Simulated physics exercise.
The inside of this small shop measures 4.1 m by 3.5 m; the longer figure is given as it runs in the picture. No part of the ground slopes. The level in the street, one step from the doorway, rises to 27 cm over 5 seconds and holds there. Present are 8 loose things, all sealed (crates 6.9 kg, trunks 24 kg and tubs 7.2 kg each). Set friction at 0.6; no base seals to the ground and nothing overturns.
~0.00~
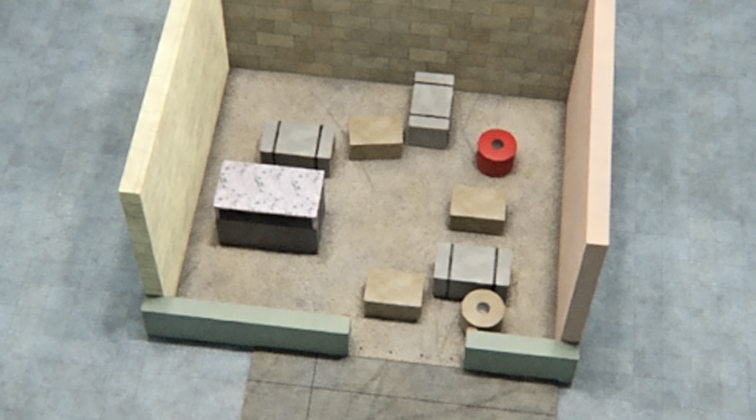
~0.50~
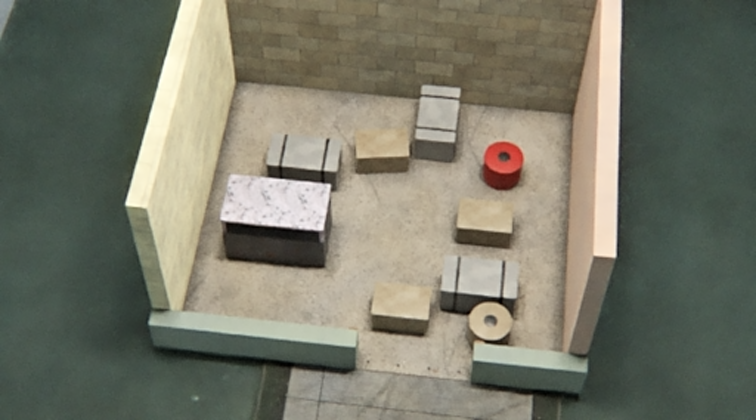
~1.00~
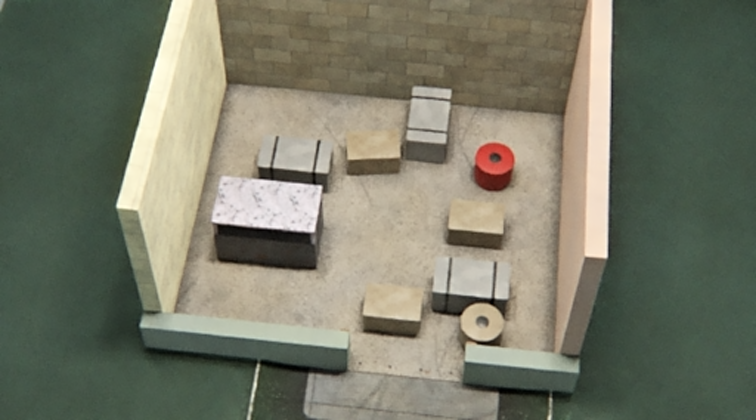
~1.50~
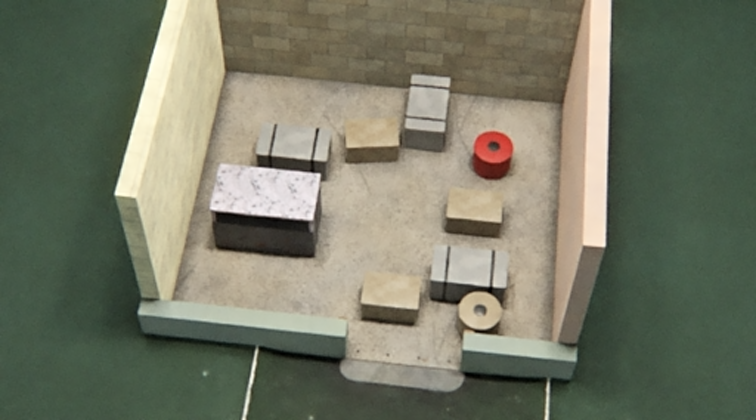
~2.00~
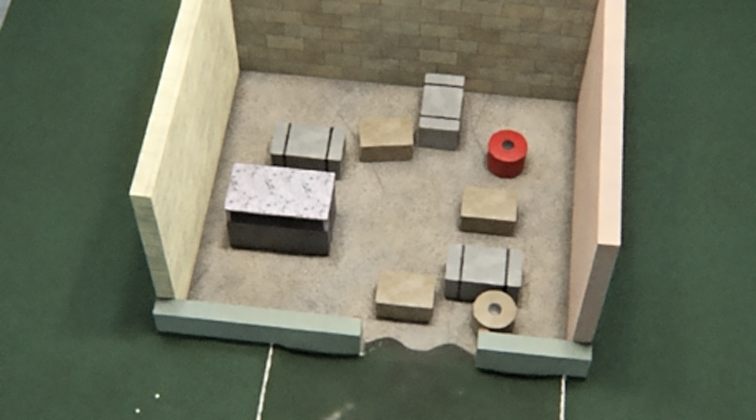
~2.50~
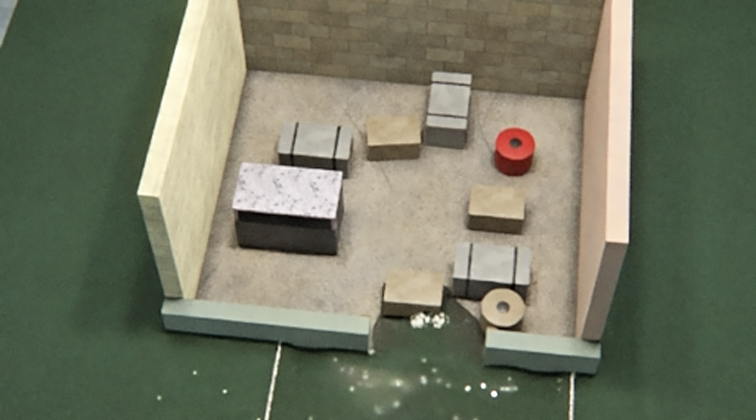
We see a small roofless shop holding grey and tan trunks, a red tub and a tan one, all staying put, while dark green water covers the ground outside, closes over the doorstep and edges in through the doorway.
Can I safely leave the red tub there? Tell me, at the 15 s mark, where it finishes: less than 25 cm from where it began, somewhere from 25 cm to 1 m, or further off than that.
It finishes between 25 cm and 1 m away.
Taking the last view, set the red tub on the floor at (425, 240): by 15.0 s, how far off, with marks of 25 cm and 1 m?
Well, it gets shoved far.
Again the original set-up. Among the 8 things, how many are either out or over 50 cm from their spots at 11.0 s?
At that moment it comes to 6.
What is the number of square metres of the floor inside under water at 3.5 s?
Wet: Near 2.5 m2.
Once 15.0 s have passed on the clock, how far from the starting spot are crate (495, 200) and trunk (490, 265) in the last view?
Net displacement, in order: 150 cm; 200 cm.
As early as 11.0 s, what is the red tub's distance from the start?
50 cm, give or take.
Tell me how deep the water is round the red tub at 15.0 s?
About 25 cm.
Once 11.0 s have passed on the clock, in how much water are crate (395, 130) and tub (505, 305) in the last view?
15 and 8 cm.
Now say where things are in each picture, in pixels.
The first picture shows the red tub at (498, 144), on the bottom; 0.0 m2 under water; 0 of 8 have shifted.
The second picture shows the red tub at (504, 157), on the bottom; water covers 0.0 m2; 0 of 8 have shifted.
The third picture shows the red tub at (495, 158), on the bottom; water covers 0.0 m2; 0 of 8 have shifted.
The fourth picture shows the red tub at (494, 147) rests on the ground; water covers 0.0 m2; 0 of 8 have shifted.
The fifth picture shows the red tub at (508, 145), on the bottom; 0.0 m2 under water; 0 of 8 have shifted.
The sixth picture shows the red tub at (516, 143) rests on the ground; 0.5 m2 under water; 0 of 8 have shifted.
After 3.5 s the red tub is near (516, 143), 0.0 m from its start, aground; 0 afloat.
After 6.8 s the red tub is near (554, 94), 0.8 m from its start, afloat; 7 afloat.
After 11.0 s the red tub is near (516, 100), 0.5 m from its start, afloat; 8 afloat.
After 15.0 s the red tub is near (503, 96), 0.5 m from its start, afloat; 8 afloat.
